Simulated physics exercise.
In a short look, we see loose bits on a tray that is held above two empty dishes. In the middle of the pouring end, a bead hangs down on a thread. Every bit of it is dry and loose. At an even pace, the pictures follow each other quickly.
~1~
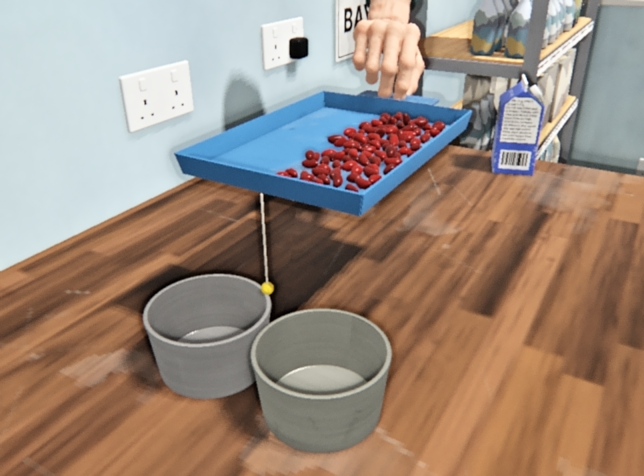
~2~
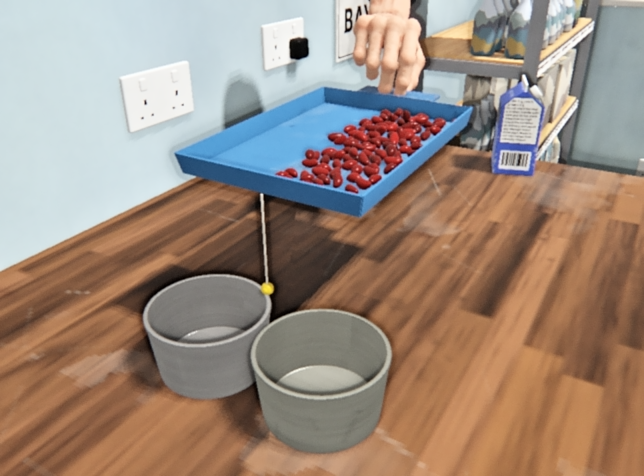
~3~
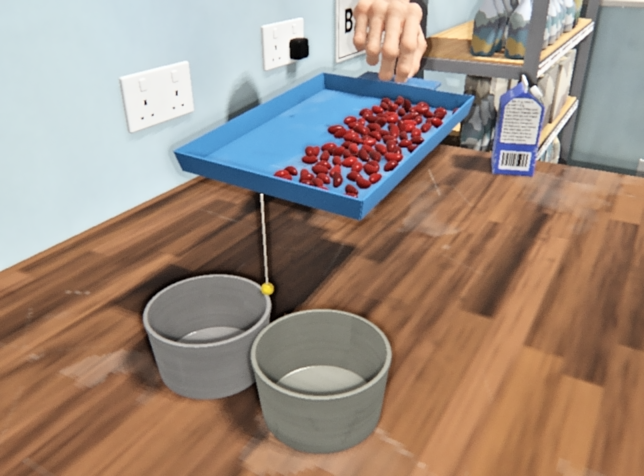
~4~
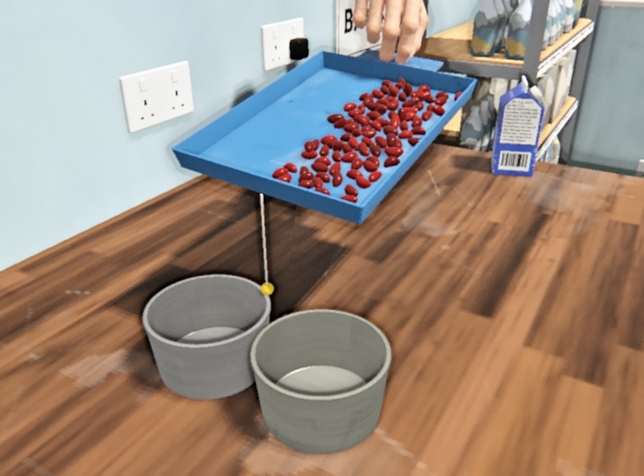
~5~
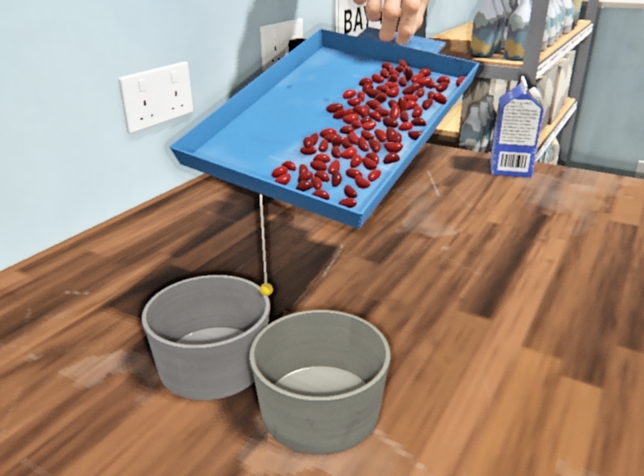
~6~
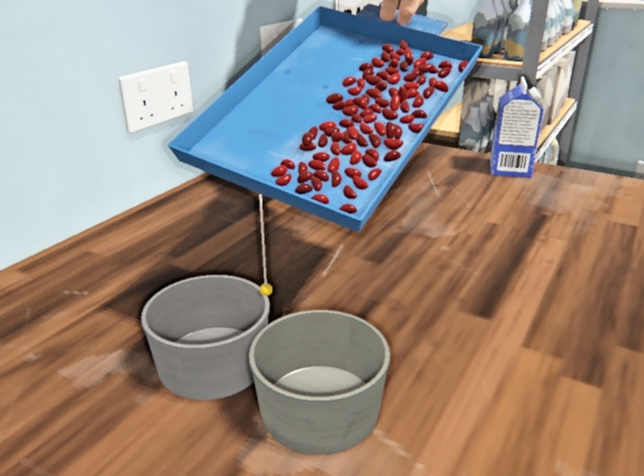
Above two empty grey dishes, a hand steadily tilts a blue tray of red beans.
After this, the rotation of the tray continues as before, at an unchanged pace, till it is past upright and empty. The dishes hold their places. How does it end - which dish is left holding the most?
More lands right.
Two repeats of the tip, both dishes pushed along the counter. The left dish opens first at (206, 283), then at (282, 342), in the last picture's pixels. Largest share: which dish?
The dish to the right, then the dish to the left.
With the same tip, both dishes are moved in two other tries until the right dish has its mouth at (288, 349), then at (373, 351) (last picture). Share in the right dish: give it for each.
Trial 1: 70 percent; trial 2: 60 percent.
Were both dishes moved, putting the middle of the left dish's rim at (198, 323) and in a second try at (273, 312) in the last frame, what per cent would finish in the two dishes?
80 %, 80 %.
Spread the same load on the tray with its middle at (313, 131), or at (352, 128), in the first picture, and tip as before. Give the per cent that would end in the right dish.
Near 90 and 90 percent respectively.
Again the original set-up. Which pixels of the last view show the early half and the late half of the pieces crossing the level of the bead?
First part (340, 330), rest (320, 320).
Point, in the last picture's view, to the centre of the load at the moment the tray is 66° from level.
The middle of the load sits near (353, 137).
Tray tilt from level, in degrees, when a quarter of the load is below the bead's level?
Close to 110 degrees, I reckon.
Soon after the last picture, tray tipped steeply; nearly all on the tray; a stray few in the air.
A little later, tray tipped past a quarter turn; most on the tray; a small part in the right dish; a stray few outside both; a small part in the air.
Later still, tray tipped past a quarter turn; most in the right dish; a stray few in the left dish; a small part outside both.
At rest, tray tipped past a quarter turn; most in the right dish; a stray few in the left dish; a small part outside both.
